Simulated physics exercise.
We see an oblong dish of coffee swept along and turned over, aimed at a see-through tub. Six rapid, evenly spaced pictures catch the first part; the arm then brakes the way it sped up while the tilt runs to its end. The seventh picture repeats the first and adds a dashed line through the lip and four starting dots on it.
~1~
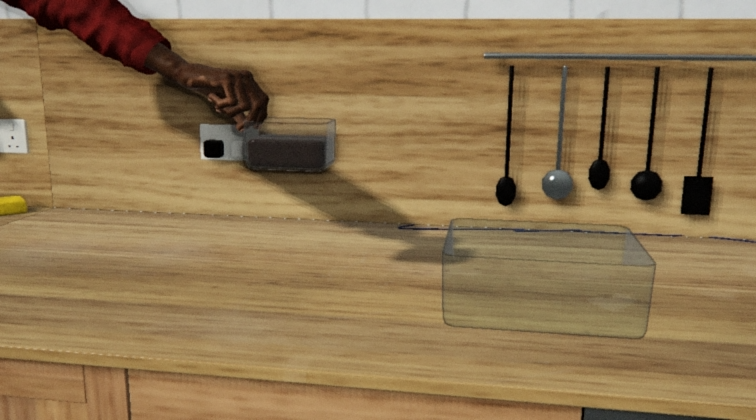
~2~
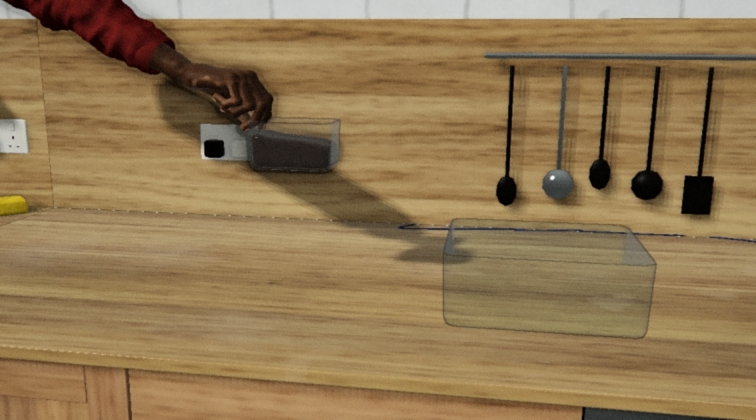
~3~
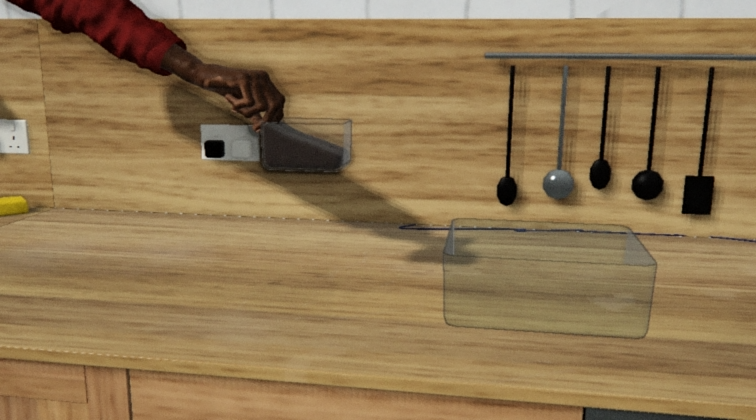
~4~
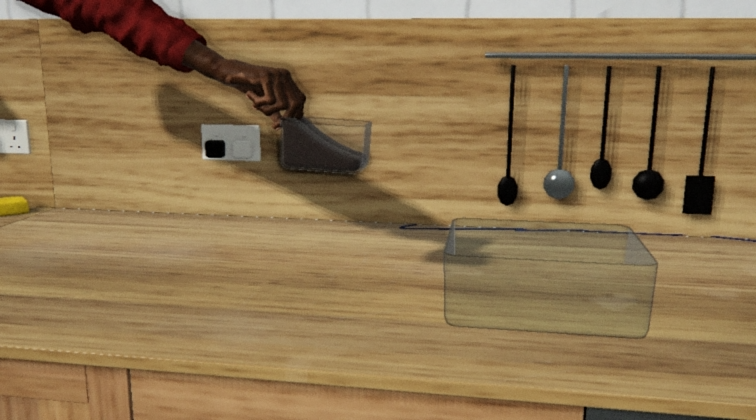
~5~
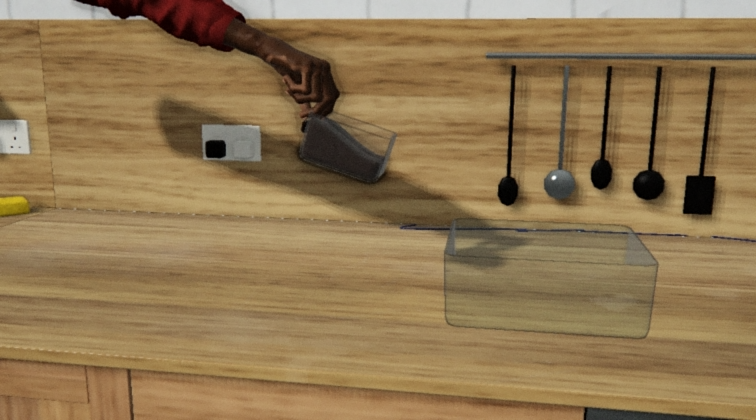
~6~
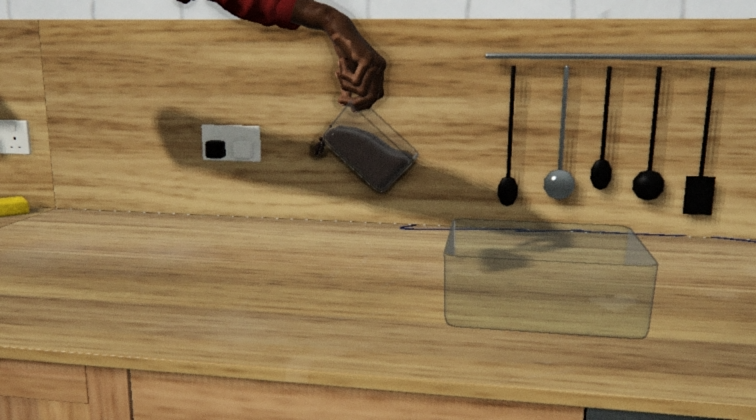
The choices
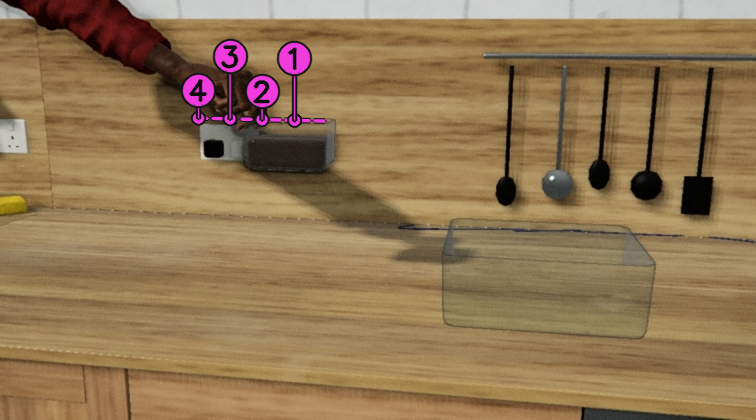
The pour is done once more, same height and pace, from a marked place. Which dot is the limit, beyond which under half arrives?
Choose 1.
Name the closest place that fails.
2 it is.
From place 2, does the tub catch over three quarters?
No, less.
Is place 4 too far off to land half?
Yes.
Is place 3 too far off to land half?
Yes.
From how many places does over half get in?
One of them.
On the marked copy, 1 at (294, 120); 2 at (262, 119); 3 at (230, 118); 4 at (198, 118).
With 1, about 67 % lands in the tub, 23 % falls short and 10 % goes beside or beyond.
With 2, about 30 % lands in the tub, 63 % falls short and 7 % goes beside or beyond.
With 3, about 0 % lands in the tub, 97 % falls short.
With 4, about 0 % lands in the tub, 98 % falls short.
